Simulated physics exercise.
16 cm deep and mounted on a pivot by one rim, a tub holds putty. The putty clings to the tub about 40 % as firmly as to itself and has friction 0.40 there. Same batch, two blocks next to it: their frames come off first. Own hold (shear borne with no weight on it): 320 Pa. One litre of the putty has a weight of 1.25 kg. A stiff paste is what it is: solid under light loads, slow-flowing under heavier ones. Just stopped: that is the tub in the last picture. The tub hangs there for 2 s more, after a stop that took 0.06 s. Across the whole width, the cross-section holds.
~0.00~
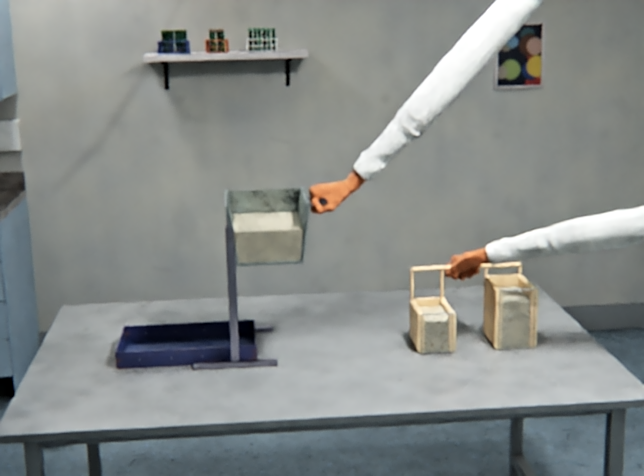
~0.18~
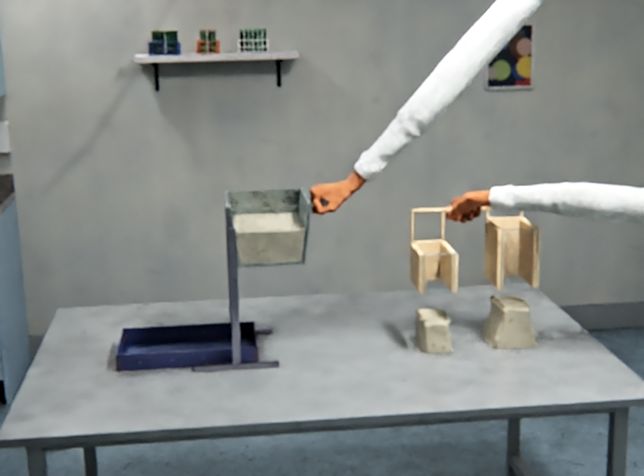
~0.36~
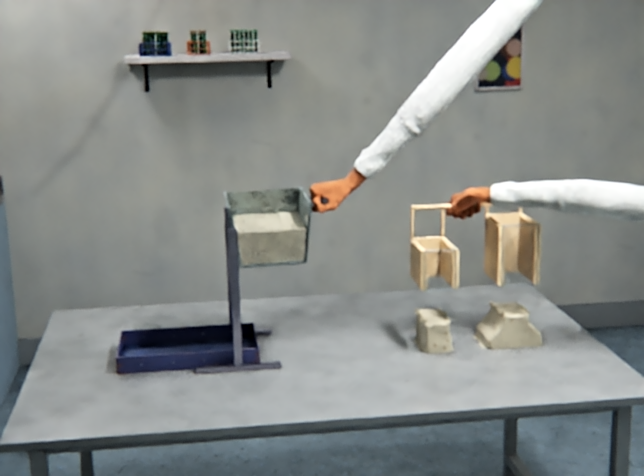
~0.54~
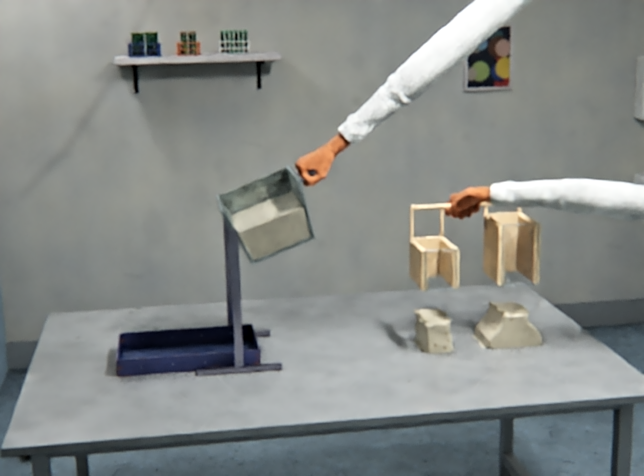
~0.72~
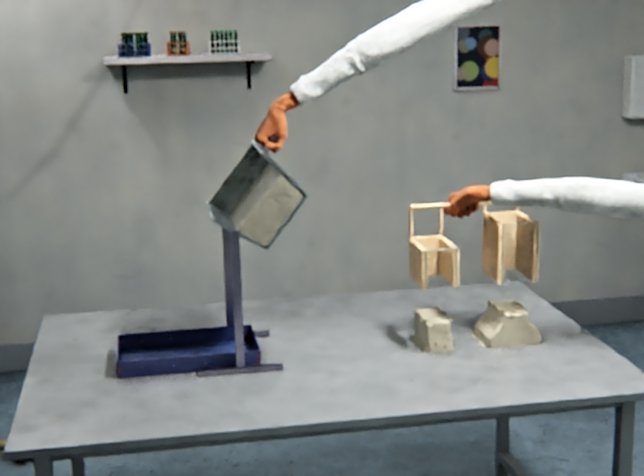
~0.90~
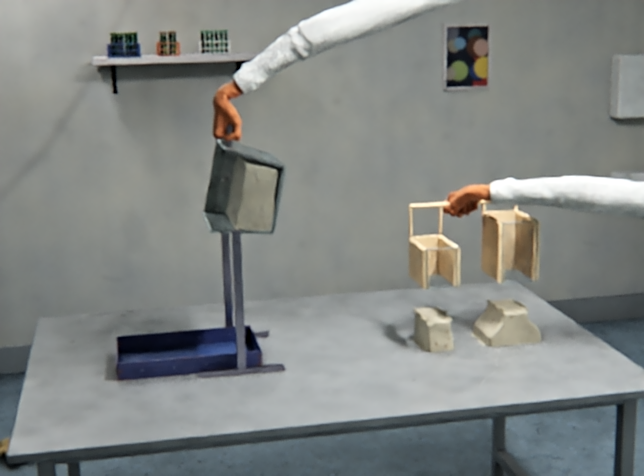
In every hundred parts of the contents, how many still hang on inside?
About 76 in every hundred.
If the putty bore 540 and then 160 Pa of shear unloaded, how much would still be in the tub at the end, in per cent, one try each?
Respectively, close to 100 % and close to 55 %.
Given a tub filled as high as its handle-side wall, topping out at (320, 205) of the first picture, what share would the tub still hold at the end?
I'd guess around 55 per cent remains.
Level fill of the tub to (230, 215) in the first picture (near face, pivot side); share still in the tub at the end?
About 50 %.
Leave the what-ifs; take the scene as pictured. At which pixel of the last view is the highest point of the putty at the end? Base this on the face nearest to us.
Somewhere near (231, 202) in the last view.
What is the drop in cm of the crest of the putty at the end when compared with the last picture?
10 cm or so.
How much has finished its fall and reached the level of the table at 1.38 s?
Some 0 % has got all the way down.
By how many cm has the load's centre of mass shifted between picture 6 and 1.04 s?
4 cm.
After 1.04 s, the tub is at 77 degrees and holds 100 %.
After 1.21 s, the tub is at 77 degrees and holds 89 %.
After 1.38 s, the tub is at 77 degrees and holds 77 %.
After 1.55 s, the tub is at 77 degrees and holds 76 %.
After 2.90 s, at the end, the tub is at 77 degrees and holds 76 %.
